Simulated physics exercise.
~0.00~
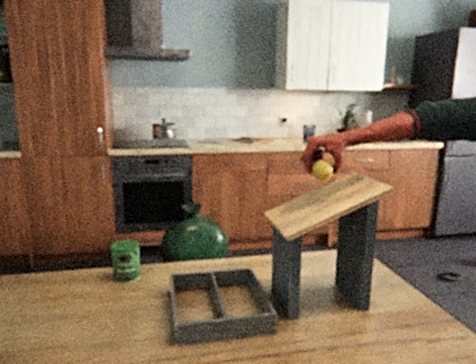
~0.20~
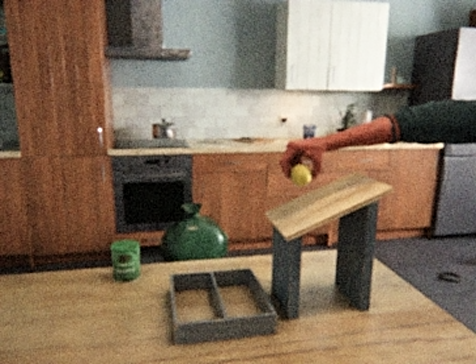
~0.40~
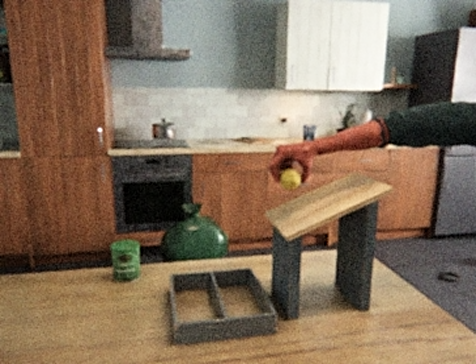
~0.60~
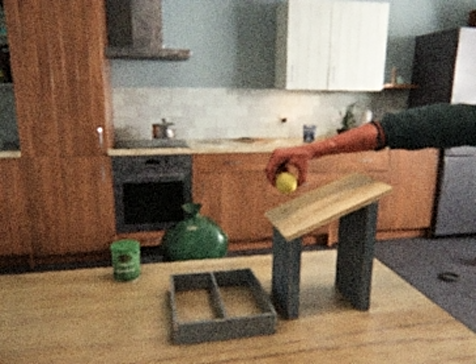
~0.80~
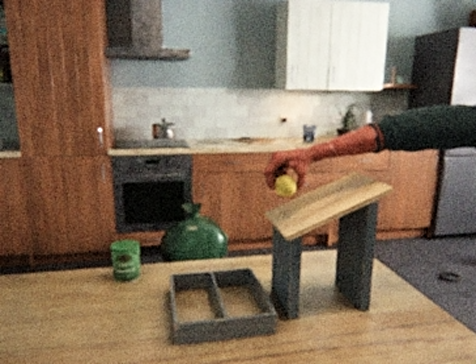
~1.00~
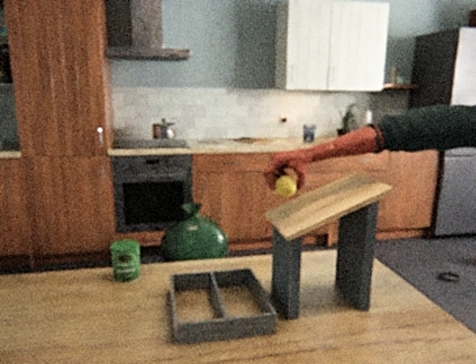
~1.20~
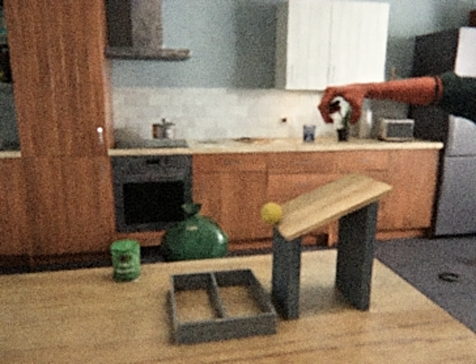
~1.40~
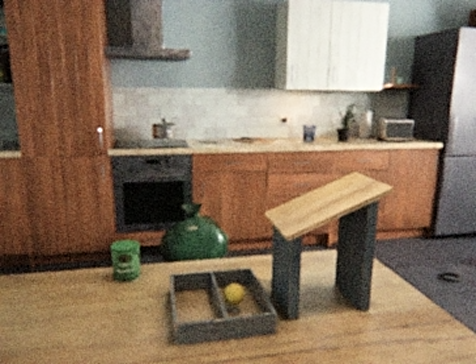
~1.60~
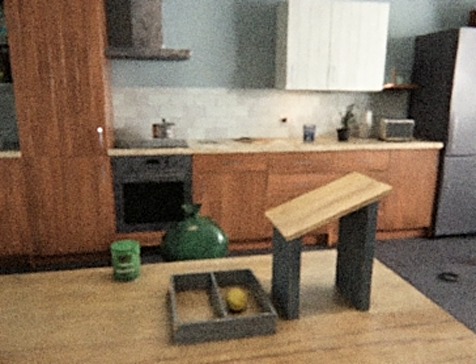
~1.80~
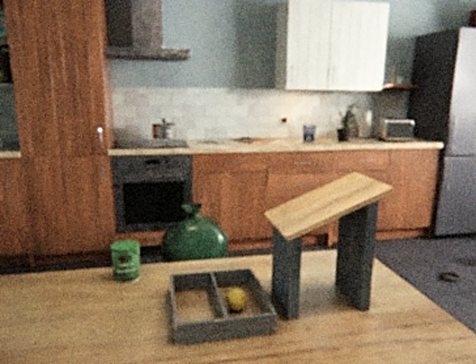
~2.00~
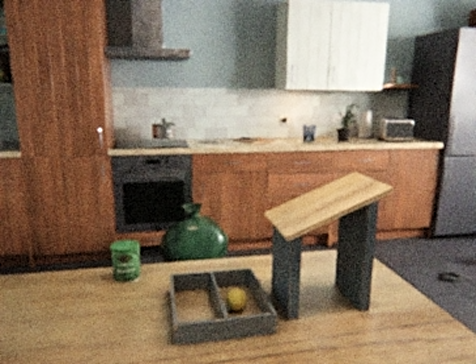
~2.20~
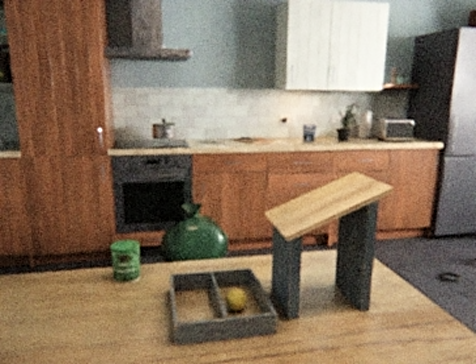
The clip shows a kitchen table with a sloped board, a two-bay tray and a green tin, as a hand moves a yellow lemon left above the board and releases it; the lemon drops left into the bay nearest the board and rests there, the tin unmoved.
